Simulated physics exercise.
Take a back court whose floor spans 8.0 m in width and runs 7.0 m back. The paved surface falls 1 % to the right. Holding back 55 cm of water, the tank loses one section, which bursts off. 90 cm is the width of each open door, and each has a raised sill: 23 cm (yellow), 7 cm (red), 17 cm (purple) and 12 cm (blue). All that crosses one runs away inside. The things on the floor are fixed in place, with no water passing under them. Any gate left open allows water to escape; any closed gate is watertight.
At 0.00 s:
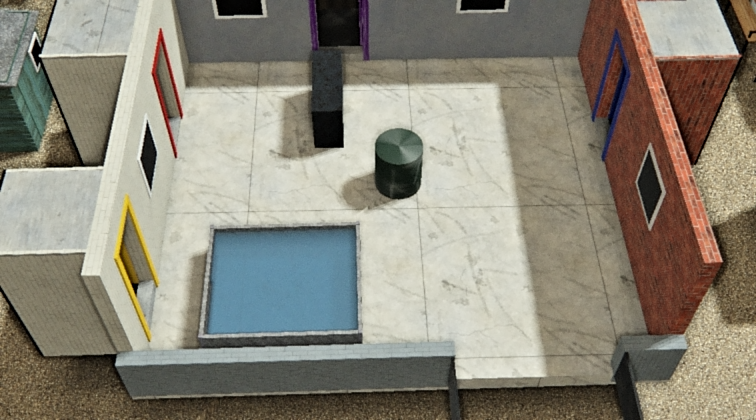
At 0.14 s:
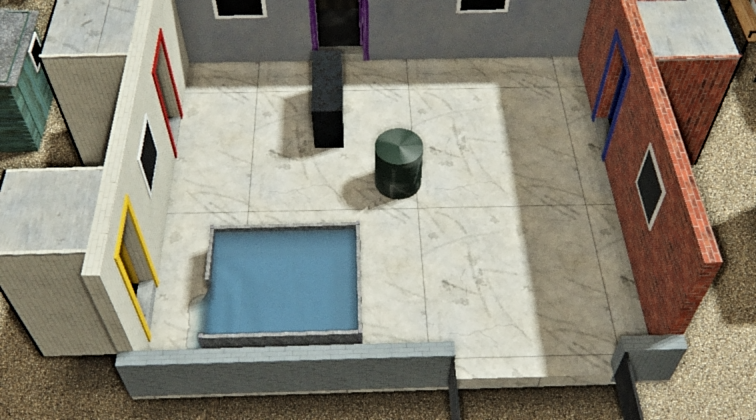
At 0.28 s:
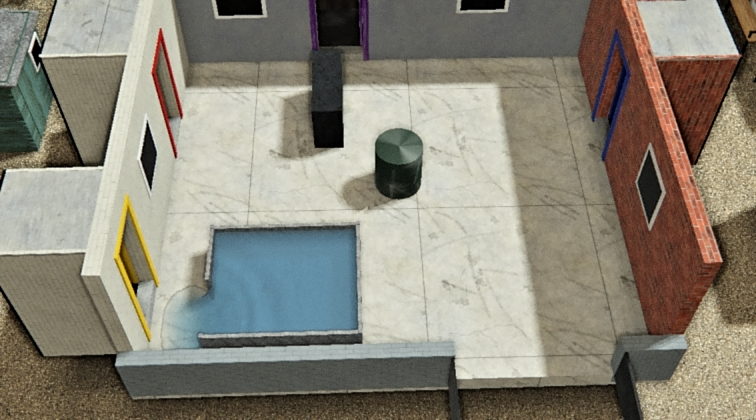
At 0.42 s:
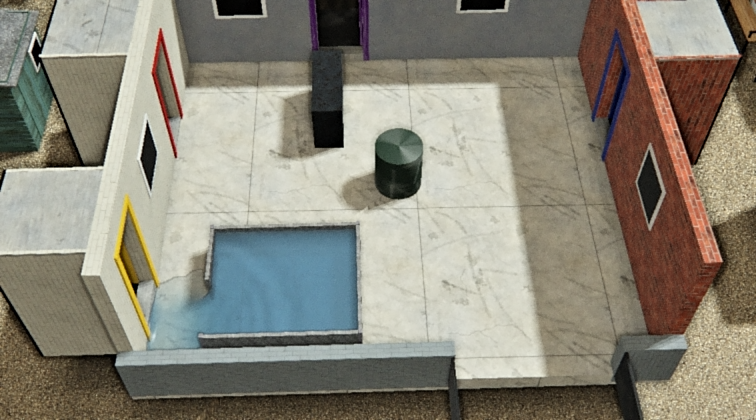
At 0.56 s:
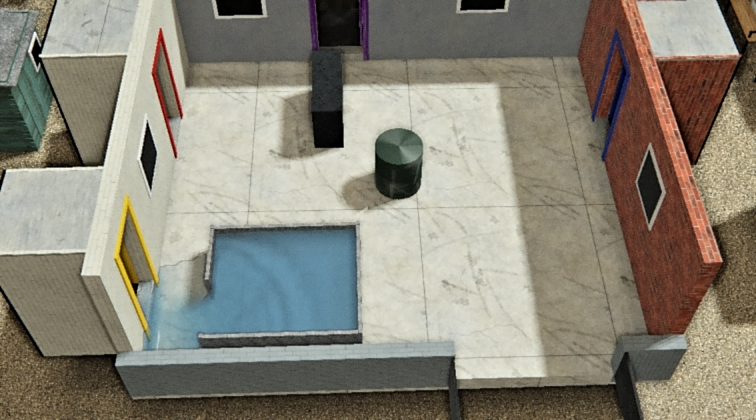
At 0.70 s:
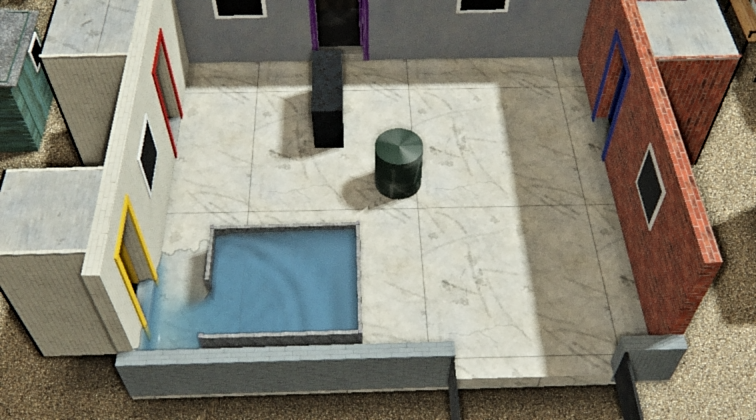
To begin with, still blue water fills a low-walled rectangular tank in a walled courtyard, near a black block and a dark green cylinder. Then the tank's left side breaks open near its front corner, and water pours through the gap, spreads left to the yellow-framed doorway and widens along the left wall.
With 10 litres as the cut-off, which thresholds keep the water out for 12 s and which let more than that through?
As I see it, yellow door: More than stated; red door: Less than stated; purple door: Less than stated; blue door: Less than stated.
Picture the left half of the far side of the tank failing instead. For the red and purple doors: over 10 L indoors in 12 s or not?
Short answer, against that limit: Red overshoots, purple is fine.
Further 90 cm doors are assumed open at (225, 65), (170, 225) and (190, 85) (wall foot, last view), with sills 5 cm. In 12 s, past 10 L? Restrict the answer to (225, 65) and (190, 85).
In the order given, higher then higher.
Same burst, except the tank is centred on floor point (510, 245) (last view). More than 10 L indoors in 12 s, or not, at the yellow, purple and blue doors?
Against the limit, the yellow door stays within it, the purple door stays within it and the blue door stays within it.
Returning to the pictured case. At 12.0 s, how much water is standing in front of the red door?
It's about 4.0 cm.
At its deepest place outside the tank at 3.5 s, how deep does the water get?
Around 29 centimetres.
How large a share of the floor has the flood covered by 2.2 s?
I'd say around 15 %.
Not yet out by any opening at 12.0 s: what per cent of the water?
Roughly 92 per cent is still there.
After 1.4 s water covers 5 % of the floor and is deepest (49 cm) near (147, 362); yellow door 37 cm at the sill, 38 L in, red door not reached, purple door not reached, blue door not reached.
After 2.2 s water covers 15 % of the floor and is deepest (44 cm) near (169, 372); yellow door 38 cm at the sill, 102 L in, red door not reached, purple door not reached, blue door not reached.
After 3.5 s water covers 35 % of the floor and is deepest (29 cm) near (169, 372); yellow door 27 cm at the sill, 158 L in, red door 3 cm at the sill, 0 L in, purple door not reached, blue door not reached.
After 7.0 s water covers 60 % of the floor and is deepest (19 cm) near (182, 361); yellow door 17 cm at the sill, 166 L in, red door 4 cm at the sill, 0 L in, purple door 8 cm at the sill, 0 L in, blue door 1 cm at the sill, 0 L in.
After 12.0 s water covers 80 % of the floor and is deepest (12 cm) near (182, 361); yellow door 11 cm at the sill, 166 L in, red door 4 cm at the sill, 0 L in, purple door 6 cm at the sill, 0 L in, blue door 7 cm at the sill, 0 L in.
